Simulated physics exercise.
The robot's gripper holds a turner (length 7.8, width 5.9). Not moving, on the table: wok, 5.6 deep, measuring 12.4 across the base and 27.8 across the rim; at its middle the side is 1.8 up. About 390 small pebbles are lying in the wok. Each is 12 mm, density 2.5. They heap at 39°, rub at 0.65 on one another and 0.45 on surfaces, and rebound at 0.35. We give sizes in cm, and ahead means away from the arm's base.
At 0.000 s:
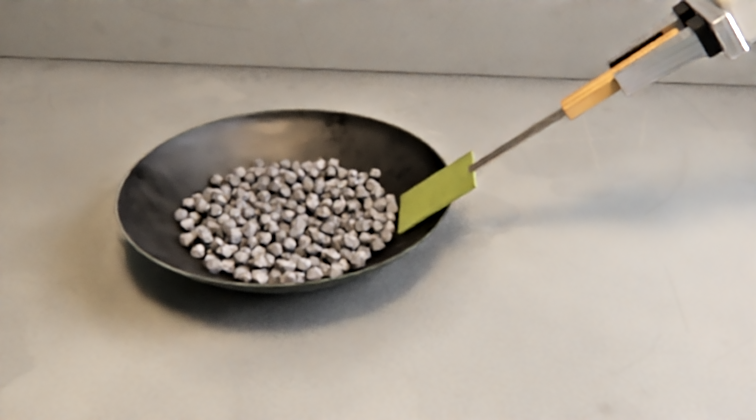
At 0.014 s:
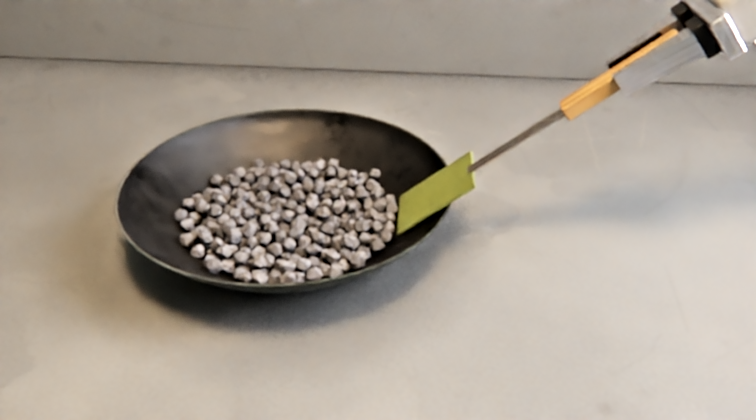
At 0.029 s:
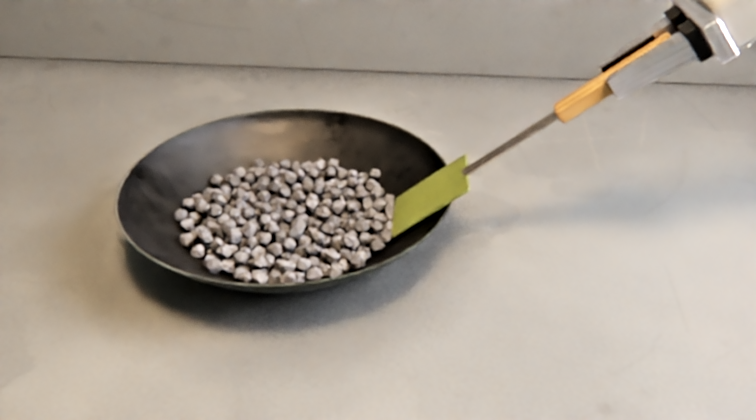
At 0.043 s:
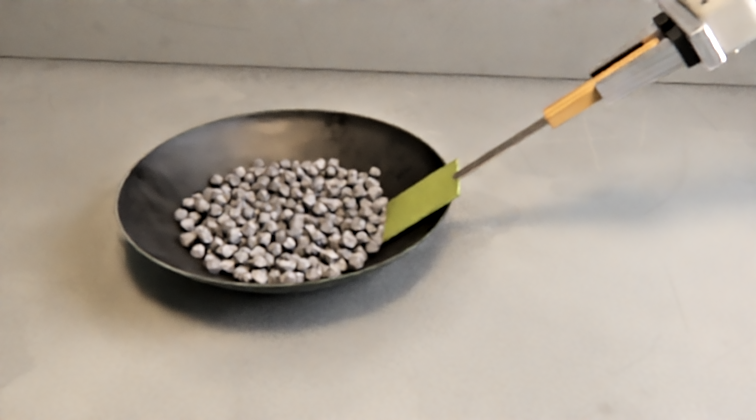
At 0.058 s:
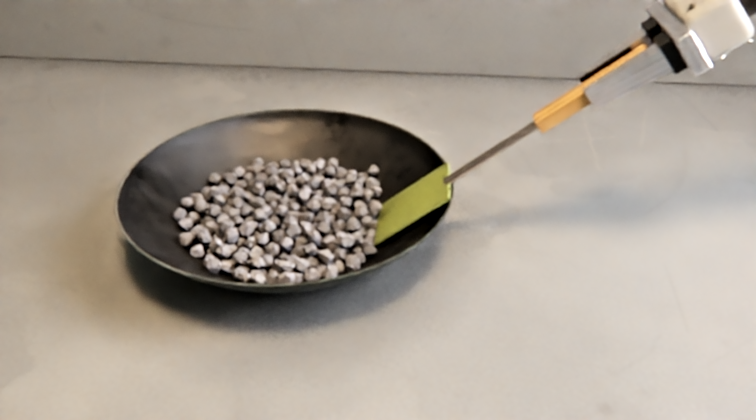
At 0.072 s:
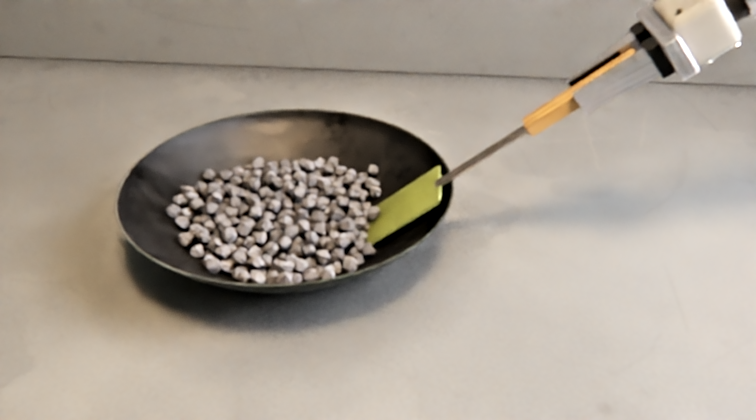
On a grey table, a robot gripper held a green turner inside a dark wok of small grey pebbles, then slid it slowly left, nudging the pebbles a little while the wok stayed still.
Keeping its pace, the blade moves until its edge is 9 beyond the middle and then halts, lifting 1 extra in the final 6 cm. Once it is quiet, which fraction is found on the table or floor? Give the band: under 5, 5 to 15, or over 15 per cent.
5 to 15 per cent.
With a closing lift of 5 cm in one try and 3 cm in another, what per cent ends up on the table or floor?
Some 10 and 5 per cent.
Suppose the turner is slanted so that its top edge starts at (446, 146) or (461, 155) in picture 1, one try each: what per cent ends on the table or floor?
Some 20 and 20 per cent.
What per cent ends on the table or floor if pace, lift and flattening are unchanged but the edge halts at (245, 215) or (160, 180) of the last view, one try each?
Try 1: Approx. 0 %; try 2: Approx. 35 %.
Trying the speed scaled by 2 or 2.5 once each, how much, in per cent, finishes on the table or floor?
Some 25 and 35 per cent.
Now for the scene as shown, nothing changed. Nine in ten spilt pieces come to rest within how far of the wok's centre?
Seen from above, roughly 25 cm.
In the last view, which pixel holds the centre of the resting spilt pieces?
Roughly (75, 232).
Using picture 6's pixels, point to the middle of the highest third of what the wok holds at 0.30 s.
Roughly pixel (194, 186).
After 0.19 s, sloping 40°, highest piece 6 above the table; 391 in the wok.
After 0.30 s, sloping 40°, highest piece 7 above the table; 391 in the wok.
After 0.56 s, sloping 40°, highest piece 7 above the table; 361 in the wok, 29 on the table or floor, 1 on the blade or in flight.
After 1.61 s, sloping 40°, highest piece 7 above the table; 361 in the wok, 30 on the table or floor.
At rest, 361 in the wok, 30 on the table or floor. That is 8 % on the table or floor.
